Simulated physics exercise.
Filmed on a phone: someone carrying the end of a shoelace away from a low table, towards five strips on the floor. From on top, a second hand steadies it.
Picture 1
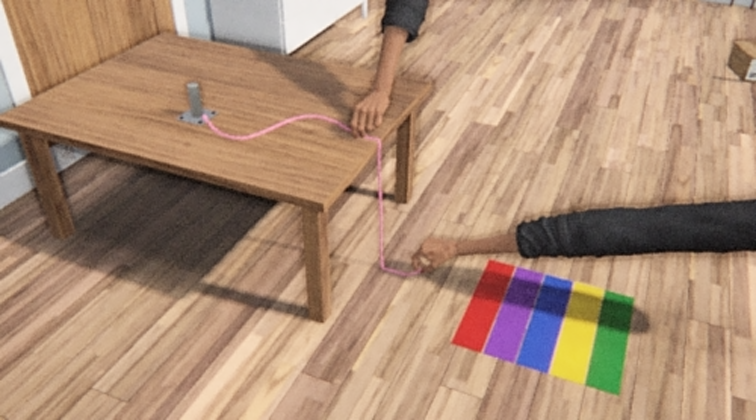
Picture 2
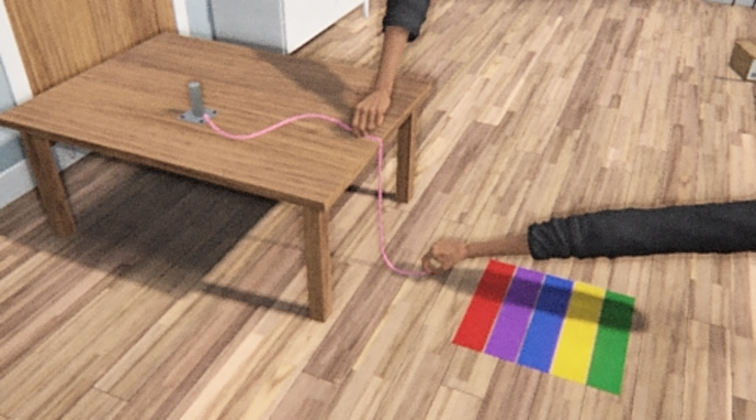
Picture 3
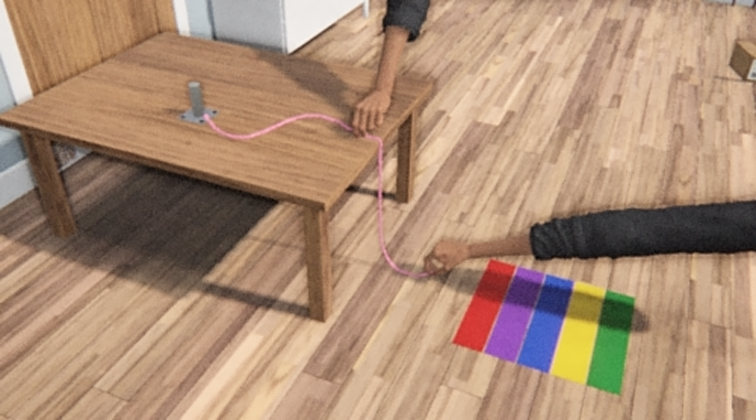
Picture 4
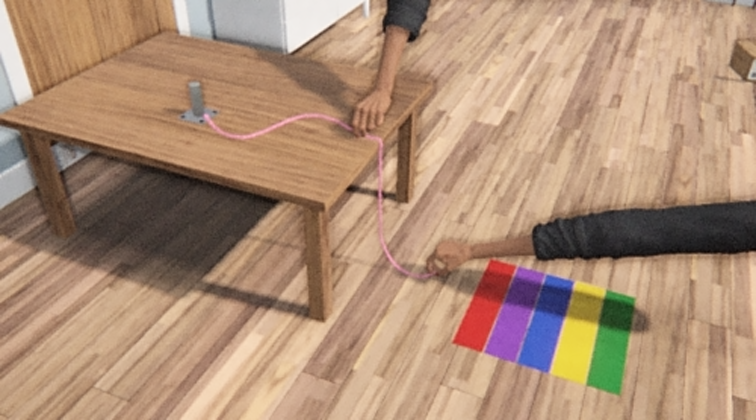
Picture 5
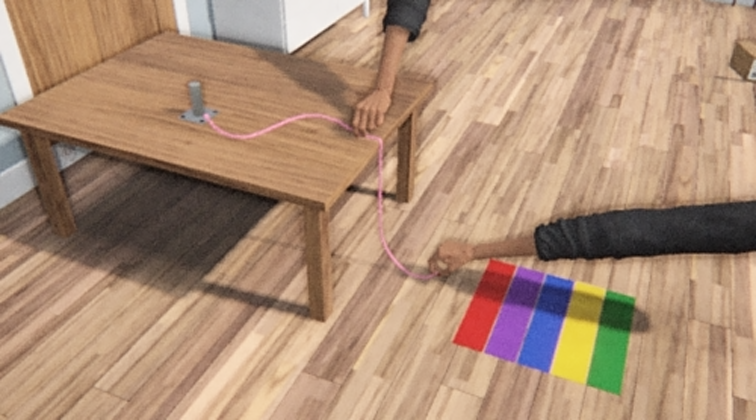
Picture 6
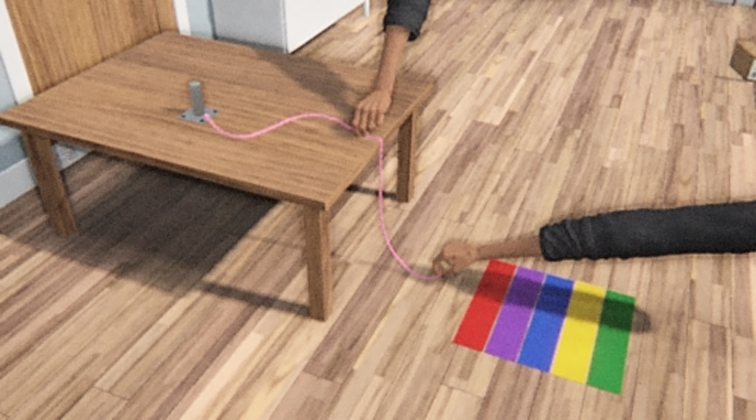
On a wooden floor beside a low table, one hand rests on a pink shoelace at the table's edge while another holds its hanging end near red, purple, blue, yellow and green strips. The lower hand shifts slightly right, then creeps a little further, the lace curving more as the upper hand stays still.
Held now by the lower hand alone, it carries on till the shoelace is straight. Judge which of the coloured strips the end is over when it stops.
It is over the yellow strip.
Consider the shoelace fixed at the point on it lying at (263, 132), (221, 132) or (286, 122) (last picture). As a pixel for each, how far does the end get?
(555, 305), (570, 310) and (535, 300).
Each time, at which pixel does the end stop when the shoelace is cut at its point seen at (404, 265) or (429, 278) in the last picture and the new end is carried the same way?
First (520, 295), then (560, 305).
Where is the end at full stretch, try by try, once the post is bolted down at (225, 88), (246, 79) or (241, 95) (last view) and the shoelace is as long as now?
Going through the tries, you get (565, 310), then (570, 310), then (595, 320).
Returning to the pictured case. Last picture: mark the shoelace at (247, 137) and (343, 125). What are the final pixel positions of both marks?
Well, the first one sits at (272, 126), and the second one sits at (384, 150).
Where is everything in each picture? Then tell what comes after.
End (420, 269); red (473, 331); purple (505, 340); blue (537, 350); yellow (571, 360); green (606, 371), in the first picture.
End (430, 271); shoelace through (218, 129) (273, 128) (328, 119) (378, 141) (380, 201) (384, 255), in the second picture.
End (432, 272), in the third picture.
End (434, 272); shoelace through (218, 129) (273, 128) (328, 118) (378, 141) (380, 201) (388, 255), in the fourth picture.
End (437, 273), in the fifth picture.
End (441, 274); shoelace through (218, 128) (273, 127) (328, 118) (378, 140) (380, 200) (395, 255), in the sixth picture.
A little later, end near (516, 295); over purple.
Next, end near (557, 306); over blue.
When it is tight, end near (582, 314); over yellow. Over yellow.
